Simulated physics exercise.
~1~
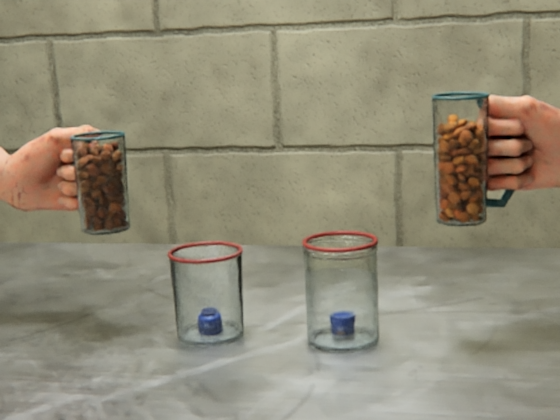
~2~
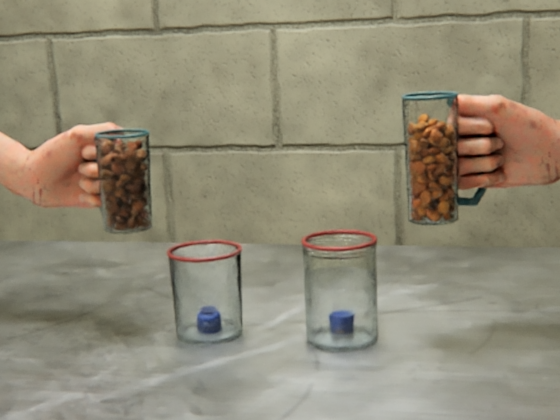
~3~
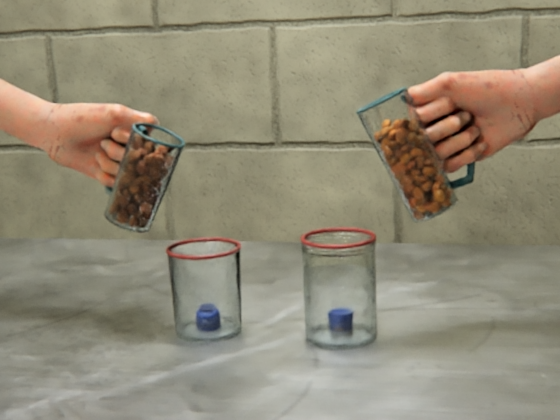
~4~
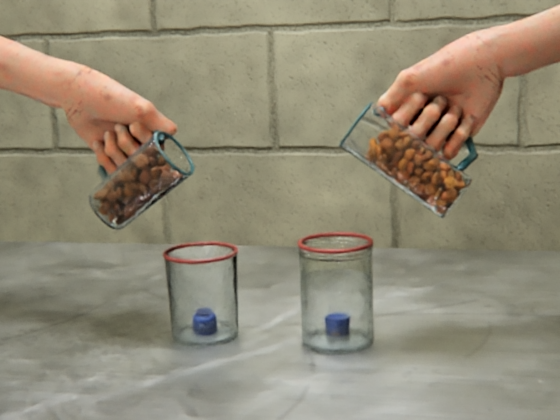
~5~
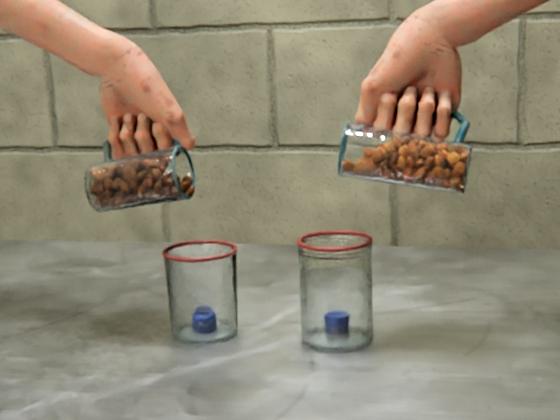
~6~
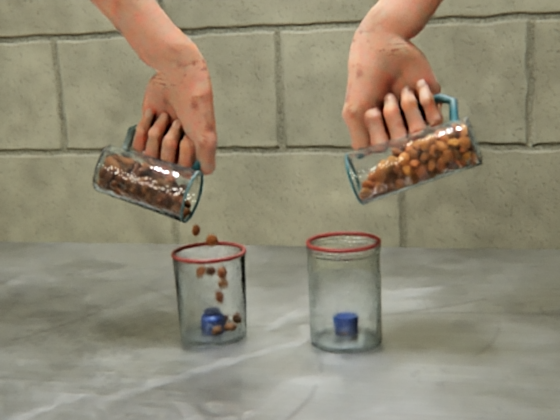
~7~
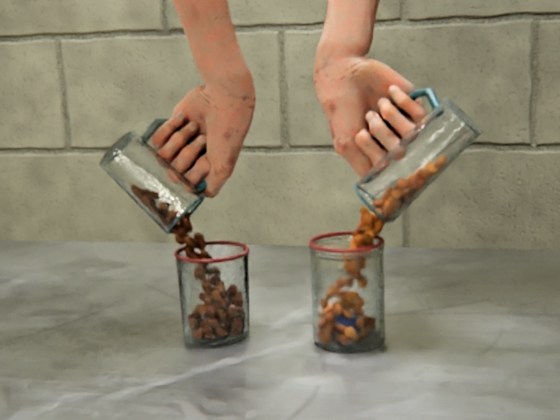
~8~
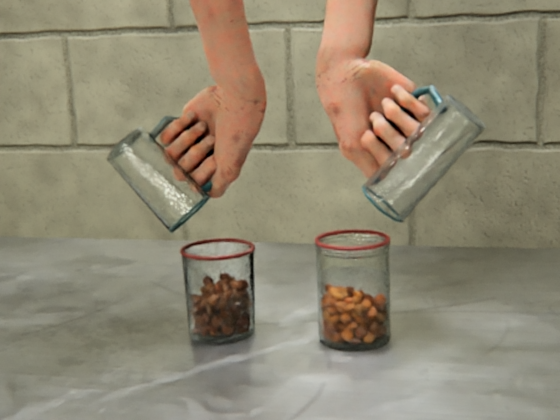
Two hands tipping glass mugs of brown nuggets into red-rimmed glasses, left pouring first, burying the small blue object in each.
